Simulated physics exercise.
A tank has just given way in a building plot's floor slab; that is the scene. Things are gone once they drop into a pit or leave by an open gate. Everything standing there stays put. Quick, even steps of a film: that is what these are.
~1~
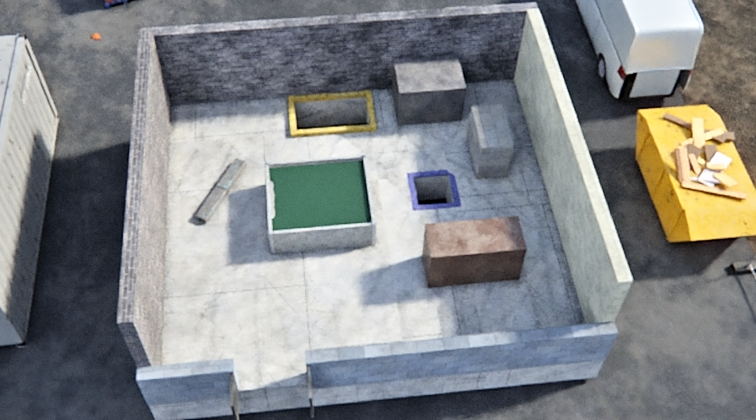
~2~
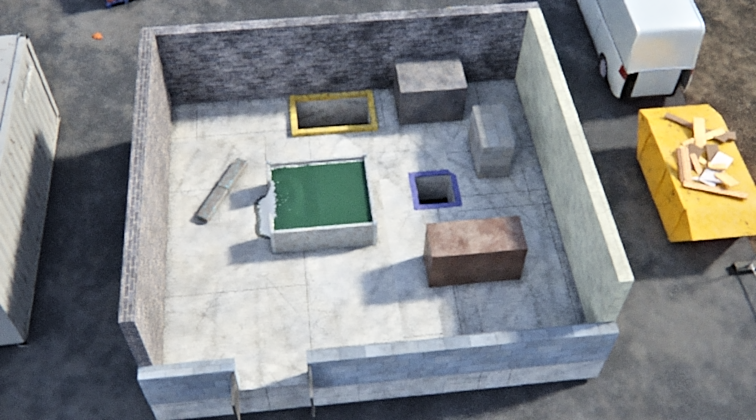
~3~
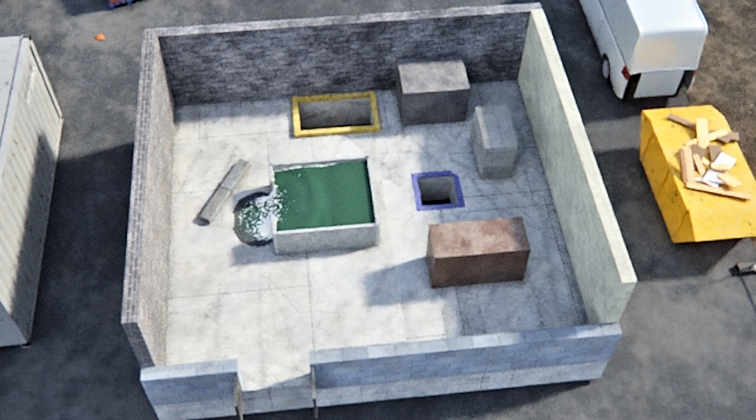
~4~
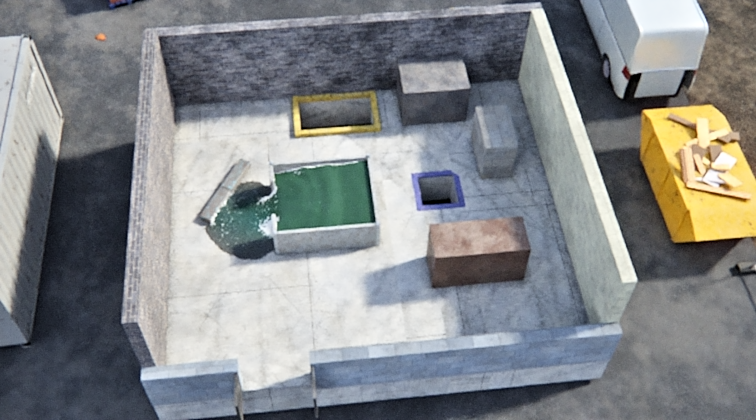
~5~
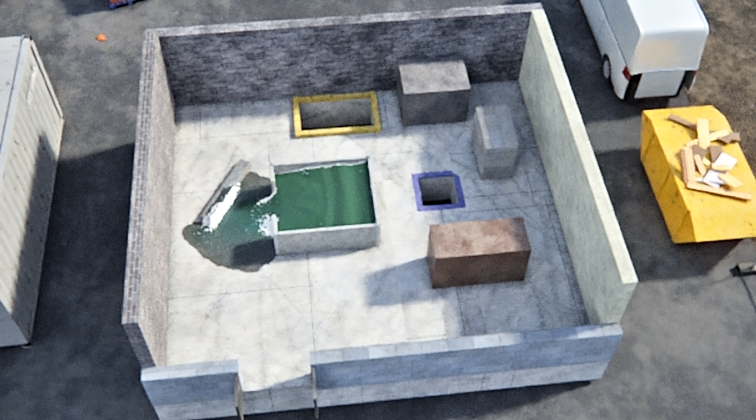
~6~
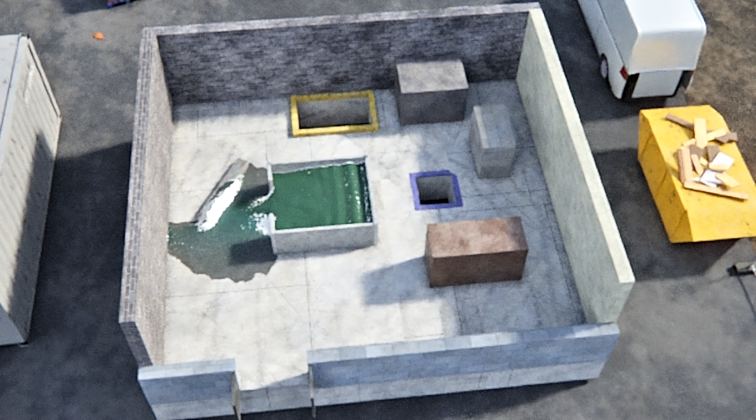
Green water pours from the left side of a tank and spreads left across the floor.
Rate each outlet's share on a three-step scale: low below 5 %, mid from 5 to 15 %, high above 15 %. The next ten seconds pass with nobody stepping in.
Scale: Gate - mid, blue pit - low, yellow pit - low.
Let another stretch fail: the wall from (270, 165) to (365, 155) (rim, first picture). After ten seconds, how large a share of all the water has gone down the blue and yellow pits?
The blue pit takes 6 per cent and the yellow pit 30 per cent.
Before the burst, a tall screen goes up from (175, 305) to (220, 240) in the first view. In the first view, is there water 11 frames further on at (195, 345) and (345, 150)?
Swamped, then spared.
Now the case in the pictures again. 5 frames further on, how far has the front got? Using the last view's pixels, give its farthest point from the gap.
Farthest reach: About (166, 322).
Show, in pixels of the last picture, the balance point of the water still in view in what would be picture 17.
About (270, 225).
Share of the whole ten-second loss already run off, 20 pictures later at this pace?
About 5 %.
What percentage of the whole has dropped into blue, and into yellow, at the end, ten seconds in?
Roughly 2 %, then roughly 0 %.
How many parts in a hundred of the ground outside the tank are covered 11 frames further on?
Near 25 in a hundred.
A moment on, water covers 15 % of the floor; the gate 0 %, the blue pit 0 %, the yellow pit 0 %.
Next, water covers 25 % of the floor; the gate 0 %, the blue pit 0 %, the yellow pit 0 %.
Then, water covers 35 % of the floor; the gate 1 %, the blue pit 0 %, the yellow pit 0 %.
Later, water covers 60 % of the floor; the gate 4 %, the blue pit 0 %, the yellow pit 0 %.
In the end, water covers 80 % of the floor; the gate 8 %, the blue pit 2 %, the yellow pit 0 %.
